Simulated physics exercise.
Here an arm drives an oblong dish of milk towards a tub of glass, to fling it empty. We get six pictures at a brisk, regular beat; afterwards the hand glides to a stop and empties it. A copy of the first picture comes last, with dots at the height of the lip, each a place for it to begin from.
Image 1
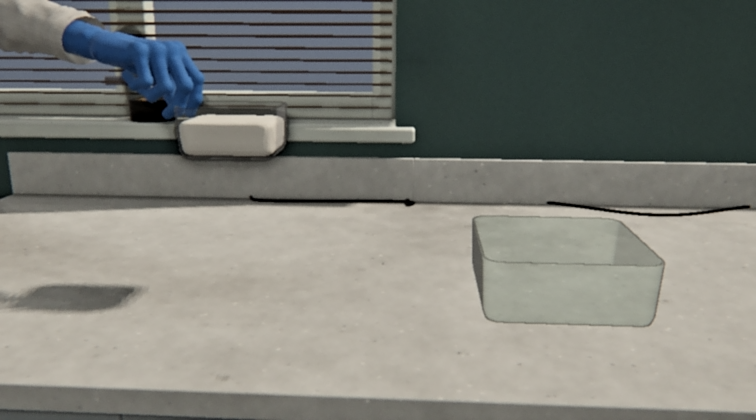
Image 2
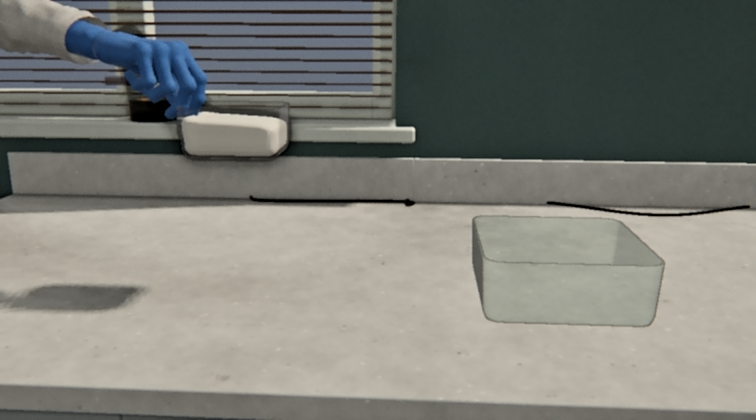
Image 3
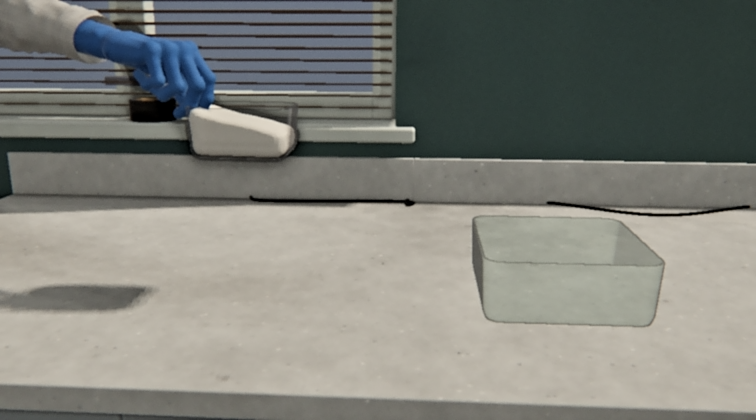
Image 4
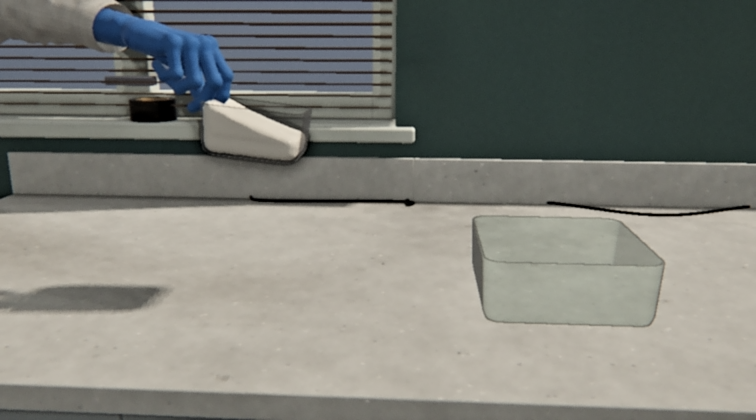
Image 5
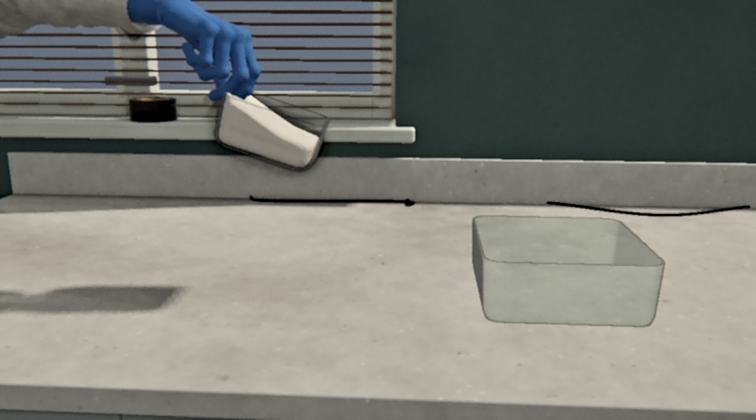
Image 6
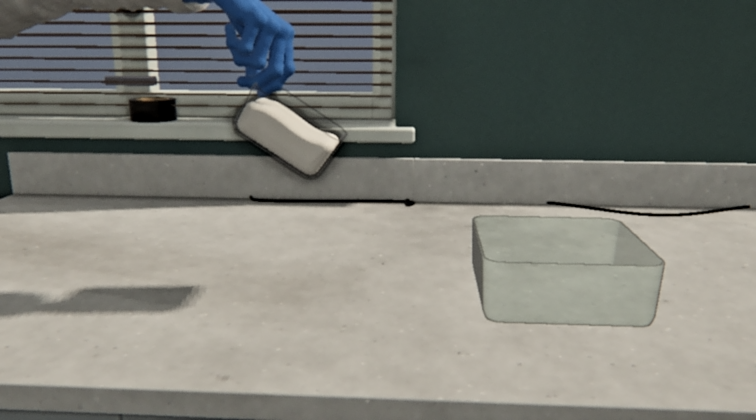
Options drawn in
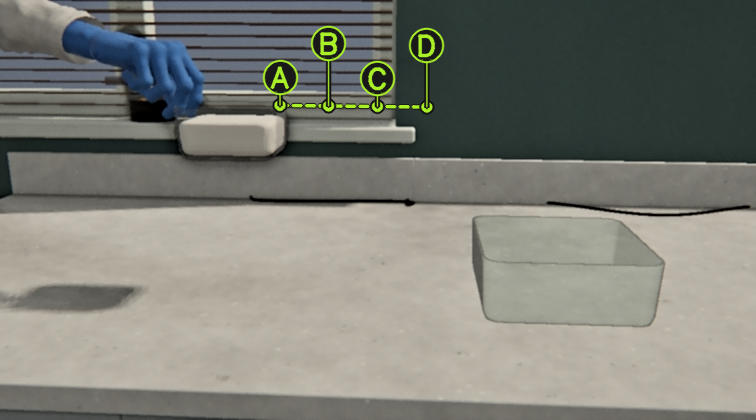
A blue-gloved hand in a pale sleeve holds a small clear oblong dish of white milk at the upper left, above a pale grey stone counter seen from a fixed, slightly raised view. Behind are a dark green wall and a blinded window, with an empty glass tub at right. The hand carries the dish rightward, tilting it down to the right as the milk slants and shifts inside.
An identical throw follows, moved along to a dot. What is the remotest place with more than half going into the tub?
It is B.
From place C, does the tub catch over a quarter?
Yes, clearly.
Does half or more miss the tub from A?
Yes.
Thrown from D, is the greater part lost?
No, not at all.
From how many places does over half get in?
Three.
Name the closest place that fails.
Place A.
In lime, A at (280, 105); B at (328, 105); C at (377, 106); D at (426, 107).
For place A, about 17 % lands in the tub, 78 % falls short and 5 % goes beside or beyond.
For place B, about 73 % lands in the tub, 12 % falls short and 15 % goes beside or beyond.
For place C, about 73 % lands in the tub, 8 % falls short and 19 % goes beside or beyond.
For place D, about 88 % lands in the tub, 4 % falls short and 8 % goes beside or beyond.
